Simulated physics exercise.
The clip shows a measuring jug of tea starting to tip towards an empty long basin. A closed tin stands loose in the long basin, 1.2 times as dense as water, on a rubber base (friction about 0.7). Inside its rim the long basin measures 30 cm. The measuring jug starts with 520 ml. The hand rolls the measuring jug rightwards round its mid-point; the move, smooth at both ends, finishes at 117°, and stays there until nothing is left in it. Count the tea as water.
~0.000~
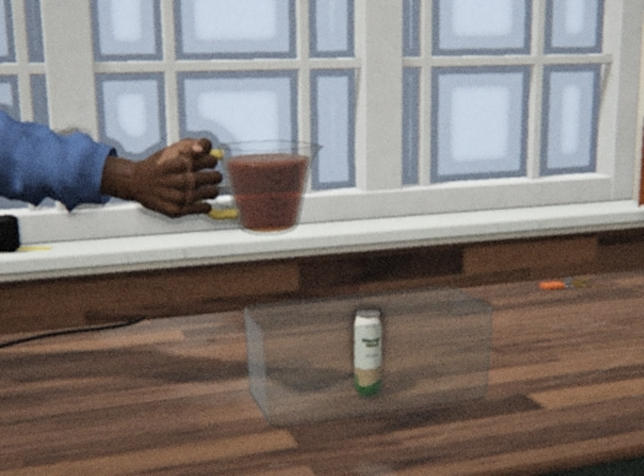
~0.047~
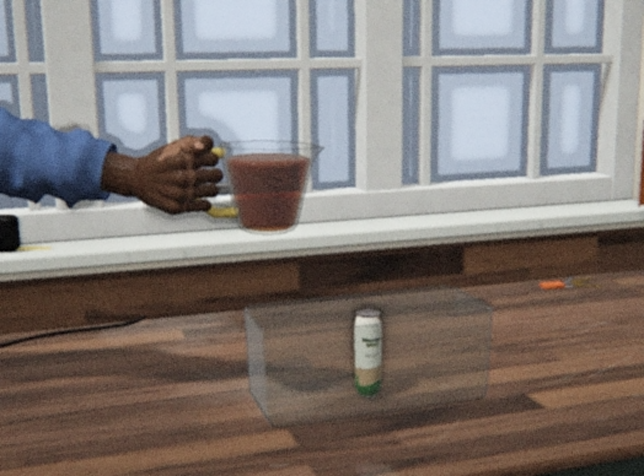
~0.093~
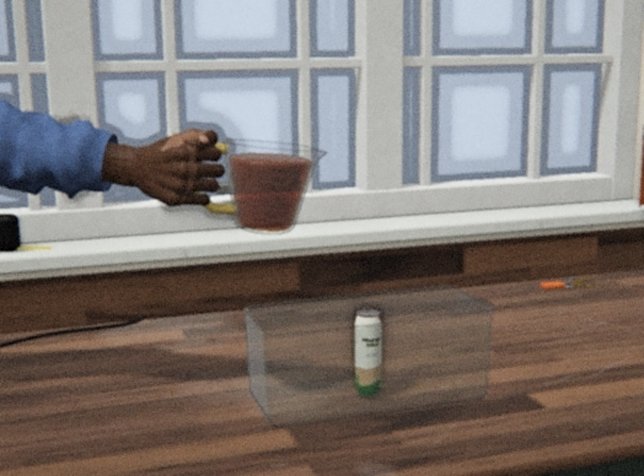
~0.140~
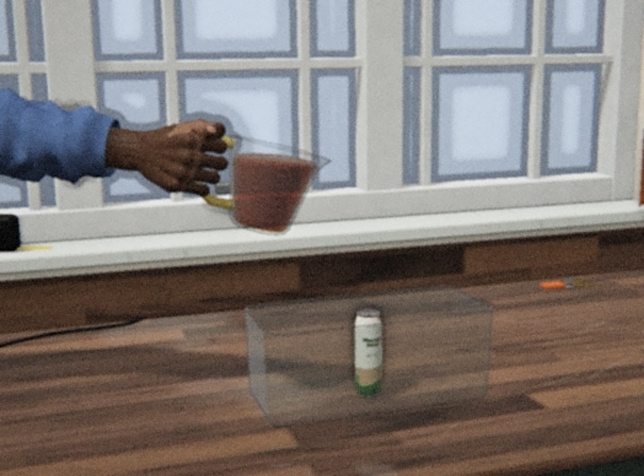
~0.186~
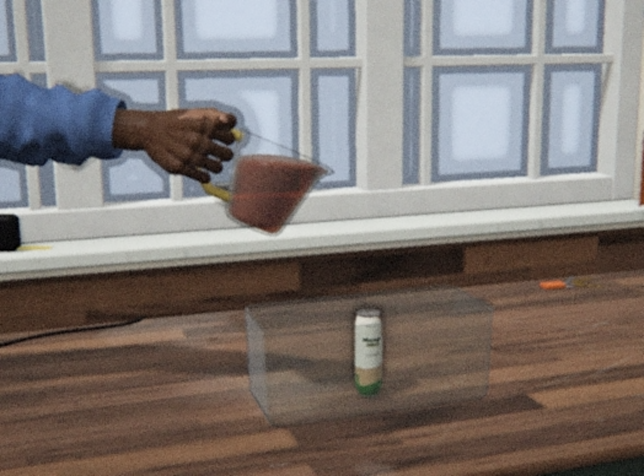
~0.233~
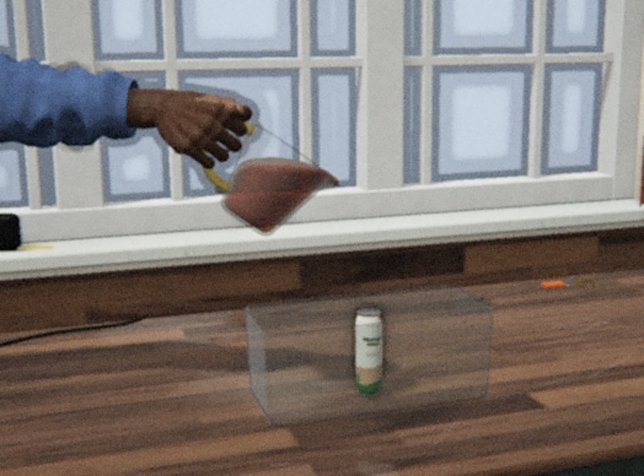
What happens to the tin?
It stays up.
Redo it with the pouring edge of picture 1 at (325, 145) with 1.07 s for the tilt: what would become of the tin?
Then it stays up.
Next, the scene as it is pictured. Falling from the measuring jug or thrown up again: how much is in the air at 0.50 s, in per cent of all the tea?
About 38 per cent.
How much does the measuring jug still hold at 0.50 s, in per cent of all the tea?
About 28 per cent.
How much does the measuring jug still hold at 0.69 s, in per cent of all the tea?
Near 1 in a hundred.
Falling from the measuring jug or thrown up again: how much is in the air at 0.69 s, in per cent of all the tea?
Near 4 in a hundred.
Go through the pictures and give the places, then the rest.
In the first frame, tilt 0°; pouring edge (323, 145); surface from (223, 160) to (308, 156); the long basin's rim runs from (254, 322) to (472, 299); the tin's top is at (368, 317).
In the second frame, tilt 2°; pouring edge (324, 146); surface from (225, 158) to (309, 156).
In the third frame, tilt 7°; pouring edge (327, 151); surface from (228, 157) to (311, 158).
In the fourth frame, tilt 15°; pouring edge (331, 160); surface from (232, 155) to (316, 161).
In the fifth frame, tilt 25°; pouring edge (334, 172); surface from (236, 160) to (324, 166).
In the sixth frame, tilt 37°; pouring edge (336, 186); surface from (234, 171) to (324, 176); 3 per cent is over the edge.
Then, 0.50 s in, the tilt is 107° and 27 per cent is still to pour; the tin stands where it began.
Then, 0.69 s in, the tilt is 117° and 1 per cent is still to pour; the tin stands 1 cm from where it began.
Then, 0.89 s in, the tilt is 117° and 0 per cent is still to pour; the tin stands 1 cm from where it began.
Then, 1.11 s in, the tilt is 117° and 0 per cent is still to pour; the tin stands 1 cm from where it began.
Finally, the tin stands 1 cm from where it began.
